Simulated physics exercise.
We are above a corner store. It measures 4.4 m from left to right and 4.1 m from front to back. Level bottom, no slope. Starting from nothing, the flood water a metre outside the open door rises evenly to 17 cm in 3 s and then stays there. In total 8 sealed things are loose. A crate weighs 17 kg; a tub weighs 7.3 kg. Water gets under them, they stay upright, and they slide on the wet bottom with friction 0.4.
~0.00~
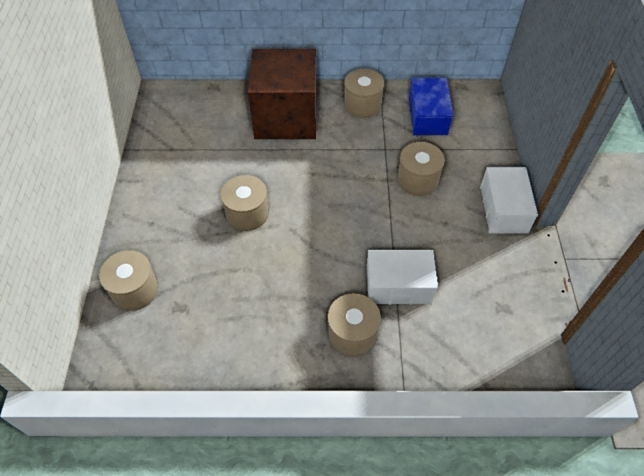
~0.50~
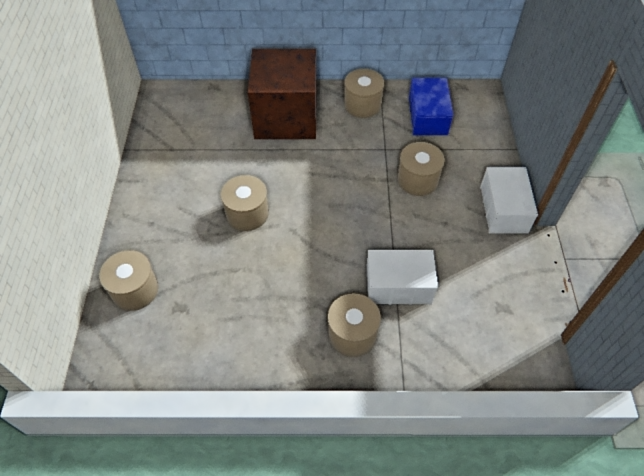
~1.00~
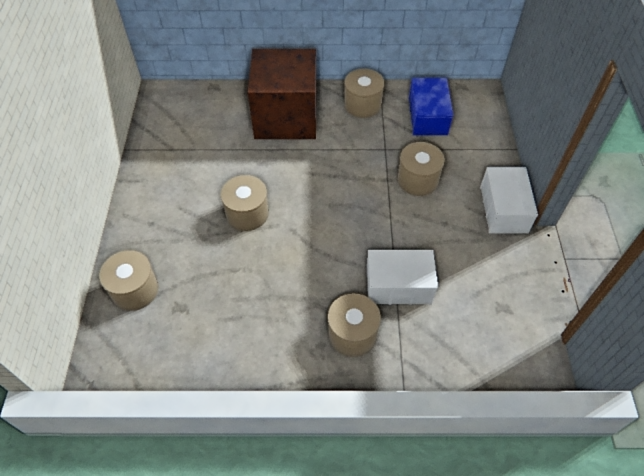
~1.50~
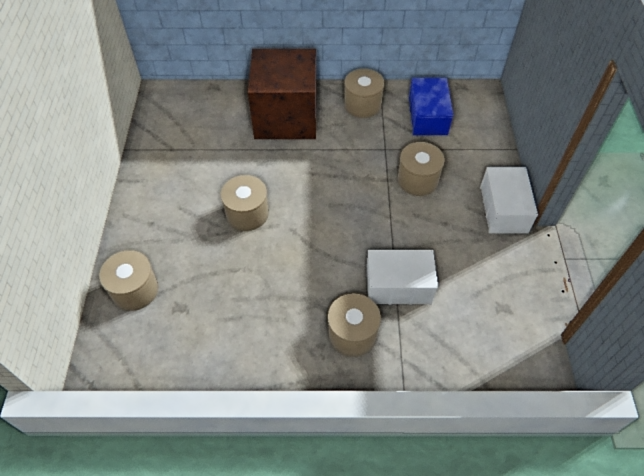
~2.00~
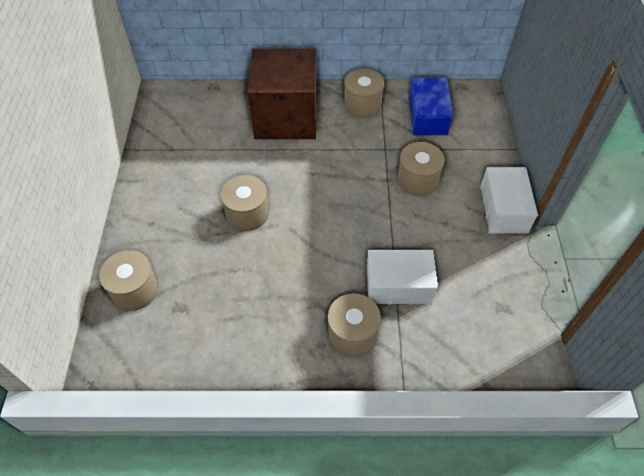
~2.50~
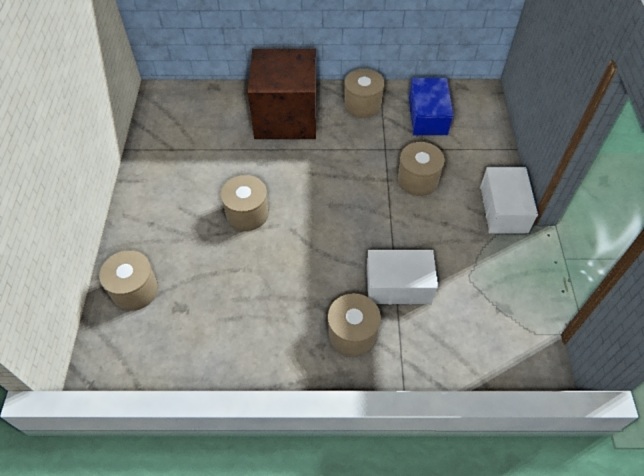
Water spread across the ground outside the doorway on the right, then crept a little way over the store floor, while the brown box, the blue crate, the white boxes and the round tan containers stayed still.
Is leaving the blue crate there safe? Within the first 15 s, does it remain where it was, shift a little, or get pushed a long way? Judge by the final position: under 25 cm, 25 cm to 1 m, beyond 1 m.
It remains where it was.
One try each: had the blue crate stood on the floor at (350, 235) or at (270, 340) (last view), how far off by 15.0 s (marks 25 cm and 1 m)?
First try: It covers a big distance; second try: It covers a big distance.
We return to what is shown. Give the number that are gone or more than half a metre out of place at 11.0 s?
I make it 4 by then.
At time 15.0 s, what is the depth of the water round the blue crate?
I'd put it at about 7 cm.
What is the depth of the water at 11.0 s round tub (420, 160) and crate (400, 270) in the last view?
2 and 6 cm.
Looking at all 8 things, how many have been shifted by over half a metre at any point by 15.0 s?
That adds up to 5.
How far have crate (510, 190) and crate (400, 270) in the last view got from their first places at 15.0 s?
The first is 40 cm from its start, the second 150 cm.
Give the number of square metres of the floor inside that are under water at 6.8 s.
Somewhere about 14 m2, give or take.
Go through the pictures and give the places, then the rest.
In the first picture, the blue crate at (432, 96) rests on the ground; water covers 0.0 m2; 0 of 8 have shifted.
In the second picture, the blue crate at (432, 96), on the bottom; water covers 0.0 m2; 0 of 8 have shifted.
In the third picture, the blue crate at (432, 96) rests on the ground; water covers 0.0 m2; 0 of 8 have shifted.
In the fourth picture, the blue crate at (432, 96), on the bottom; 0.0 m2 under water; 0 of 8 have shifted.
In the fifth picture, the blue crate at (432, 96), on the bottom; 0.0 m2 under water; 0 of 8 have shifted.
In the sixth picture, the blue crate at (432, 96), on the bottom; water covers 0.6 m2; 0 of 8 have shifted.
After 3.5 s the blue crate is near (432, 96), 0.0 m from its start, aground; 0 afloat.
After 6.8 s the blue crate is near (432, 96), 0.0 m from its start, aground; 0 afloat.
After 11.0 s the blue crate is near (432, 96), 0.0 m from its start, aground; 2 afloat.
After 15.0 s the blue crate is near (436, 98), 0.1 m from its start, aground; 7 afloat.
